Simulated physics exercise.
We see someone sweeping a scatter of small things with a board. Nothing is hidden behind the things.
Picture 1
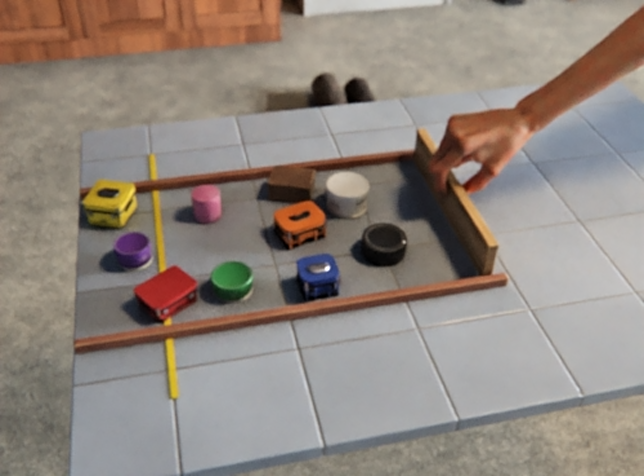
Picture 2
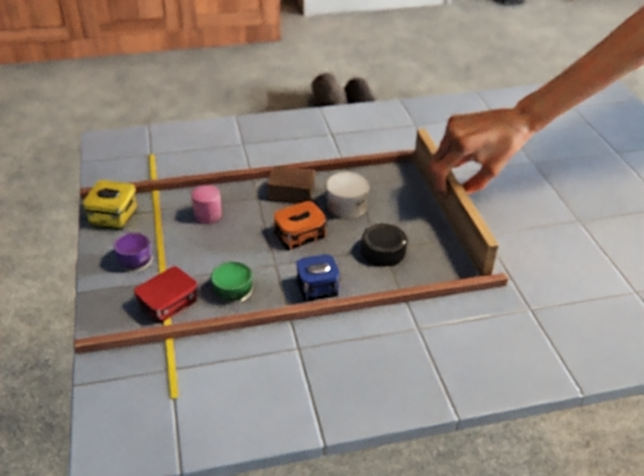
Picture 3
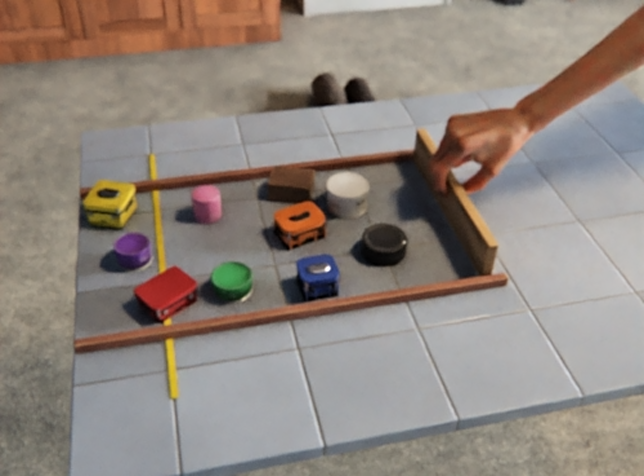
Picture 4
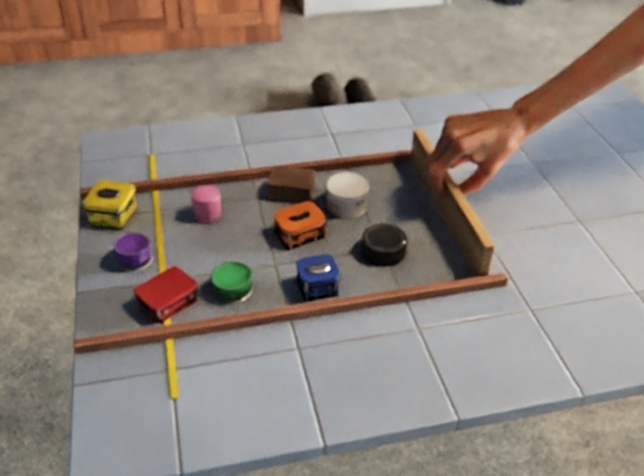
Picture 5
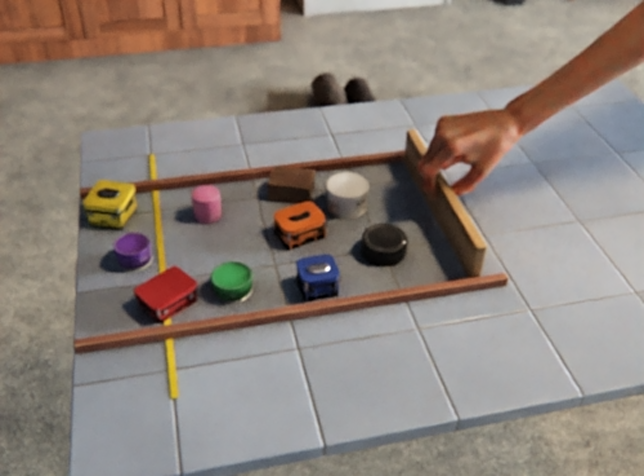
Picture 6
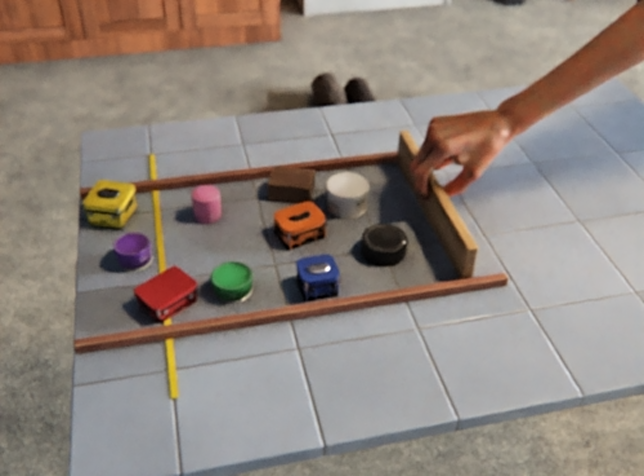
Hand holding a wooden board still, then sliding it slightly left towards colourful small cases and pots lying motionless between rails.
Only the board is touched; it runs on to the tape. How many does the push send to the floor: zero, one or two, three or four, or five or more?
As it turns out, the number that fall off is one or two.
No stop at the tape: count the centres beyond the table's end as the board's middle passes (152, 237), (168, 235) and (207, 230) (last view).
In that order 3, 1 and 0.
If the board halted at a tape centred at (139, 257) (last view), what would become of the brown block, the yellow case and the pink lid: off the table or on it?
The brown block does not fall; the yellow case is lost; the pink lid holds on.
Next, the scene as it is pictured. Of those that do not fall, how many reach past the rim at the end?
That would be 2.
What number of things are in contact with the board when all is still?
In contact: 4.
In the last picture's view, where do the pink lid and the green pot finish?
About (107, 212), and the other about (105, 310).
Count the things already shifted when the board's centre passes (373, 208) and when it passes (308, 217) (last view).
The counts are 2 and 5.
Soon after, none off yet; yellow case at rest near (111, 205); purple pot at rest near (133, 252); red case at rest near (167, 295).
At rest, the number that fall off is one or two; fallen, red case.
